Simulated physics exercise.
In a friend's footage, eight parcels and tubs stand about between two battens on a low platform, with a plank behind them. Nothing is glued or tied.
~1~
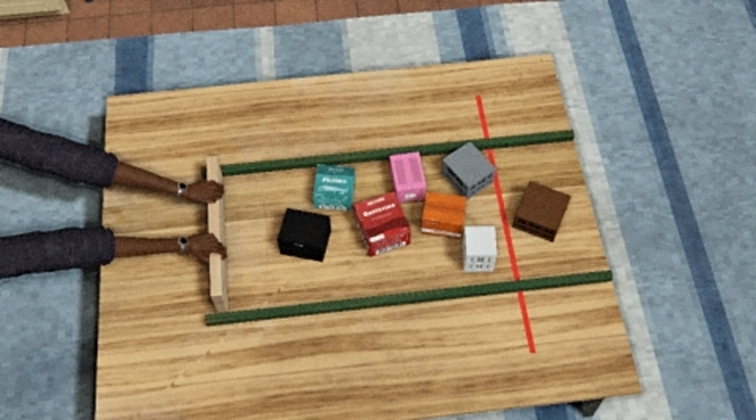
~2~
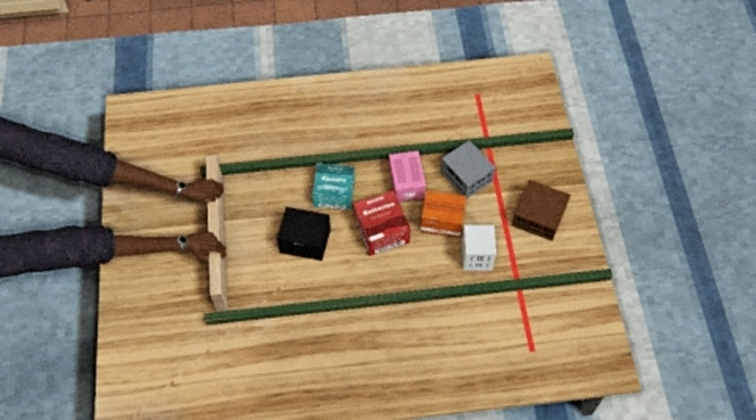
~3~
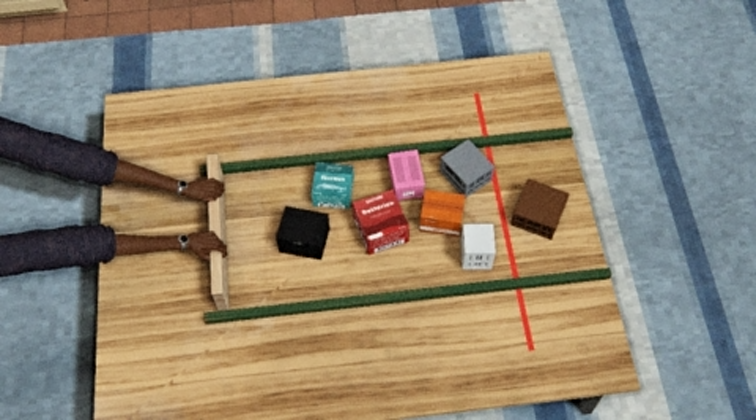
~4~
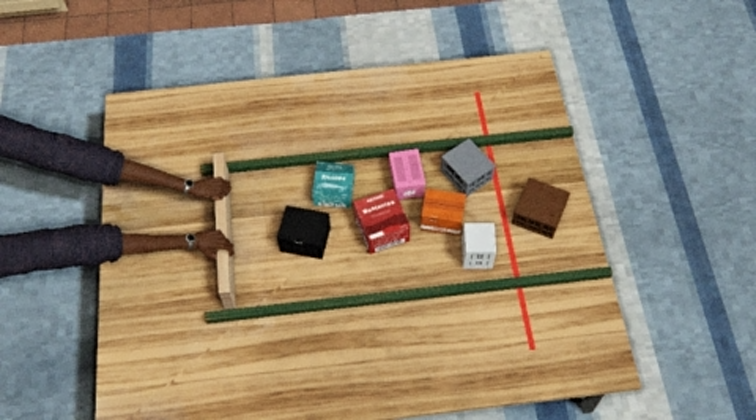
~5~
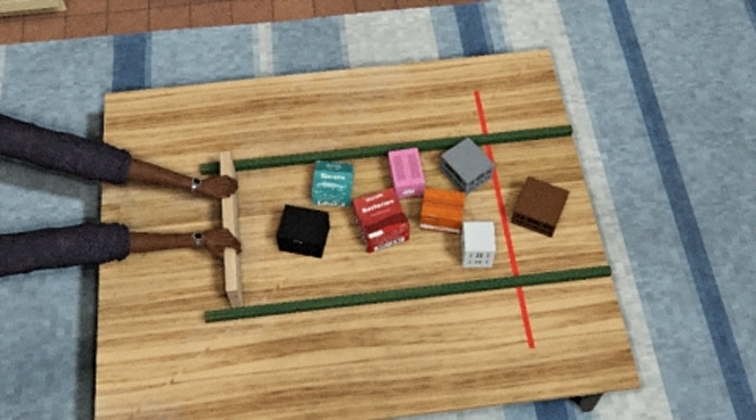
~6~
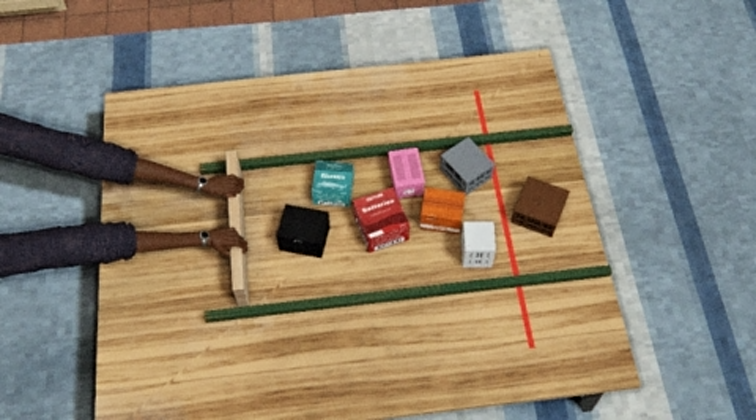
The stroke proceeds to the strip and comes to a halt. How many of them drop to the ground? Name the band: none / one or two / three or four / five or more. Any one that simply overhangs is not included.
I foresee one or two drops here.
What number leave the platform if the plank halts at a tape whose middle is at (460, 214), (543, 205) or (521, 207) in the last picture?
So, reaching the ground: 1, then 5, then 3.
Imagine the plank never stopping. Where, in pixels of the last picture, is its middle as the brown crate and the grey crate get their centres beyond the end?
With the brown crate it sits around (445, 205), with the grey crate around (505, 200).
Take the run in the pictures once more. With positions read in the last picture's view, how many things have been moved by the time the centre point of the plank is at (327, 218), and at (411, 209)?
3 and 8.
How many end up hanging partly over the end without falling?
The answer comes to 1.
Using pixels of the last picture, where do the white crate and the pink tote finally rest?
The white crate stops around (535, 248); the pink tote around (546, 159).
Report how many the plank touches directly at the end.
Contact count: 3.
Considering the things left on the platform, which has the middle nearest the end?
The grey crate finishes nearest.
Soon after, none off yet; brown crate at rest near (540, 207); grey crate at rest near (467, 167); white crate at rest near (478, 245).
Then, none off yet; brown crate moving near (542, 207); grey crate moved a little near (474, 167); white crate moved a little near (490, 247).
Further on, none off yet; brown crate moved about its own width near (601, 201); grey crate moved about its own width near (530, 165); white crate moved about its own width near (500, 249).
At rest, the number that fall off is one or two; fallen, orange box and brown crate.
